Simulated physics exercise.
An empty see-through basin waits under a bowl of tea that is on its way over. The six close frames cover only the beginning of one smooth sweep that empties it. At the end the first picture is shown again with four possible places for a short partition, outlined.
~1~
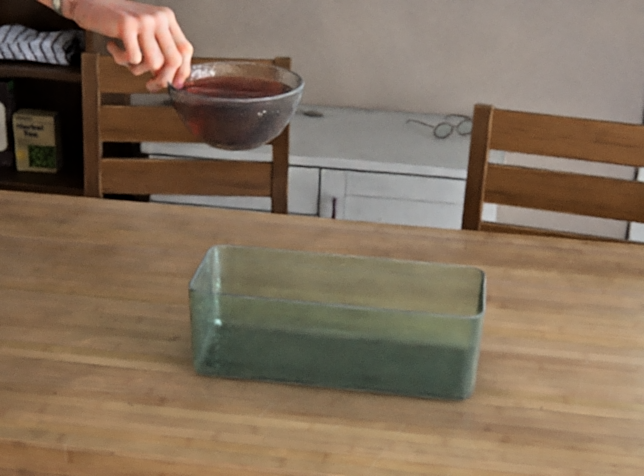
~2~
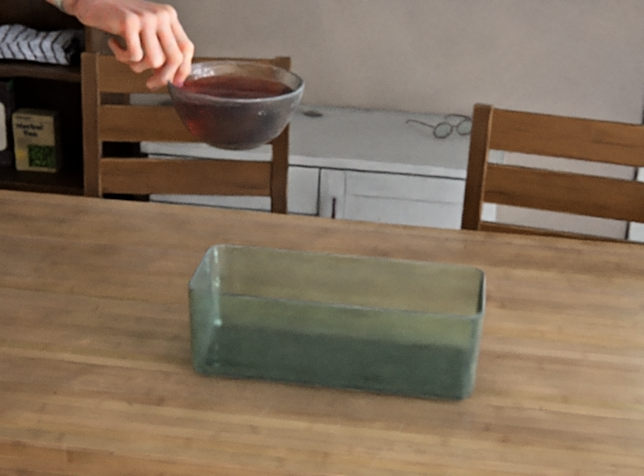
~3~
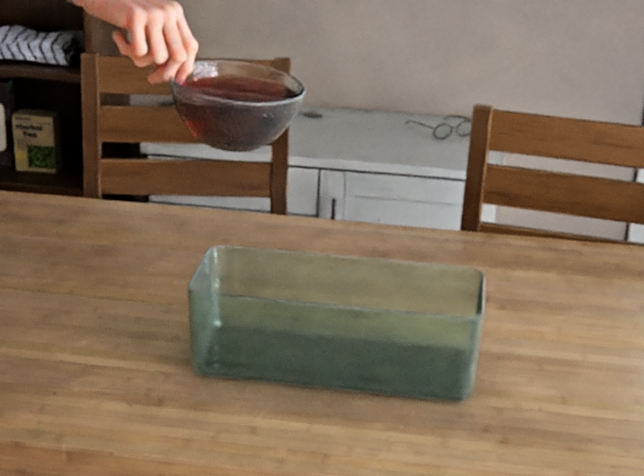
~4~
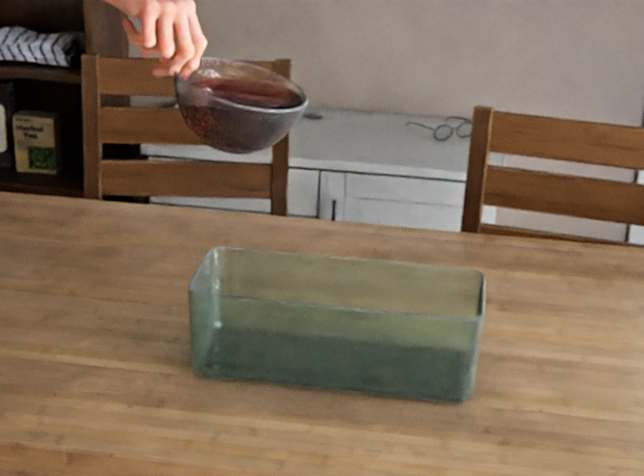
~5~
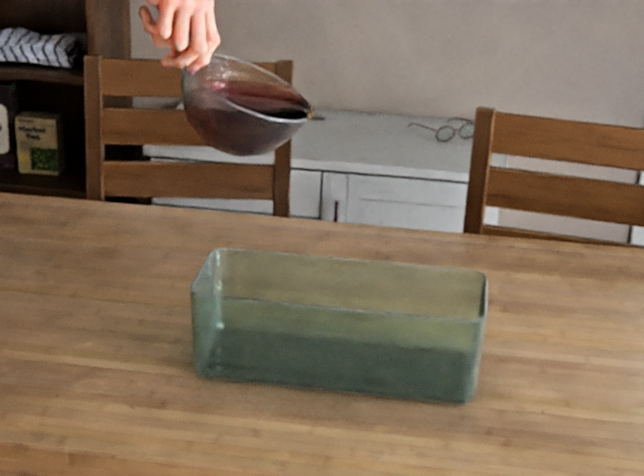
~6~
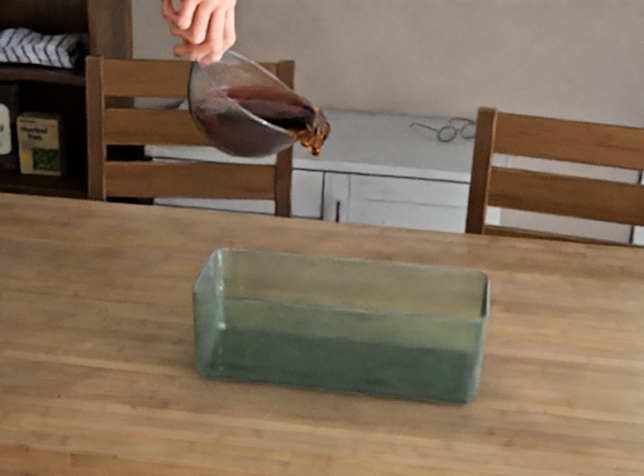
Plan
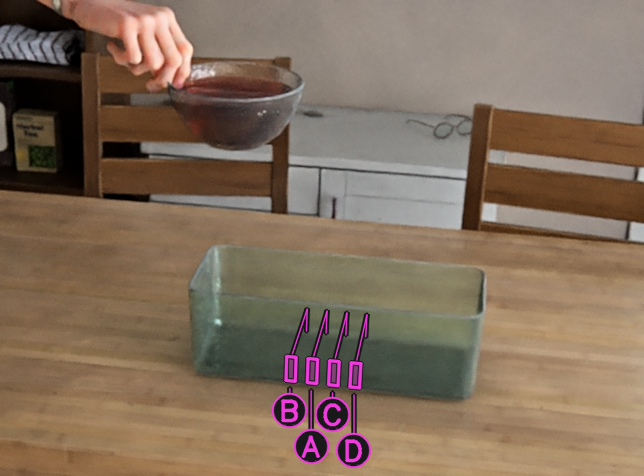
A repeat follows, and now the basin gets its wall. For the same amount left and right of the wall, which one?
Use position D.
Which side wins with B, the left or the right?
More ends on the right.
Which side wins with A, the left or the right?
More ends on the right.
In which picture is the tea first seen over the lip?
Picture 5.
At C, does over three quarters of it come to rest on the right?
No.
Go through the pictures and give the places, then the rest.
Upright, lip at (300, 84); basin from (193, 369) to (473, 397); nothing has left yet, in the first frame.
Upright, lip at (301, 86); nothing has left yet, in the second frame.
Tipped about 6°, lip at (302, 92); nothing has left yet, in the third frame.
Tipped about 13°, lip at (305, 101); nothing has left yet, in the fourth frame.
Tipped about 22°, lip at (308, 113); tea is over the lip, down to (308, 113), in the fifth frame.
Tipped about 32°, lip at (309, 126); tea is over the lip, down to (318, 152), in the sixth frame.
In magenta, A at (311, 390); B at (289, 388); C at (332, 392); D at (353, 394).
With A, about 20 % ends left of the wall and 79 % right of it.
With B, about 12 % ends left of the wall and 86 % right of it.
With C, about 31 % ends left of the wall and 67 % right of it.
With D, about 49 % ends left of the wall and 49 % right of it.
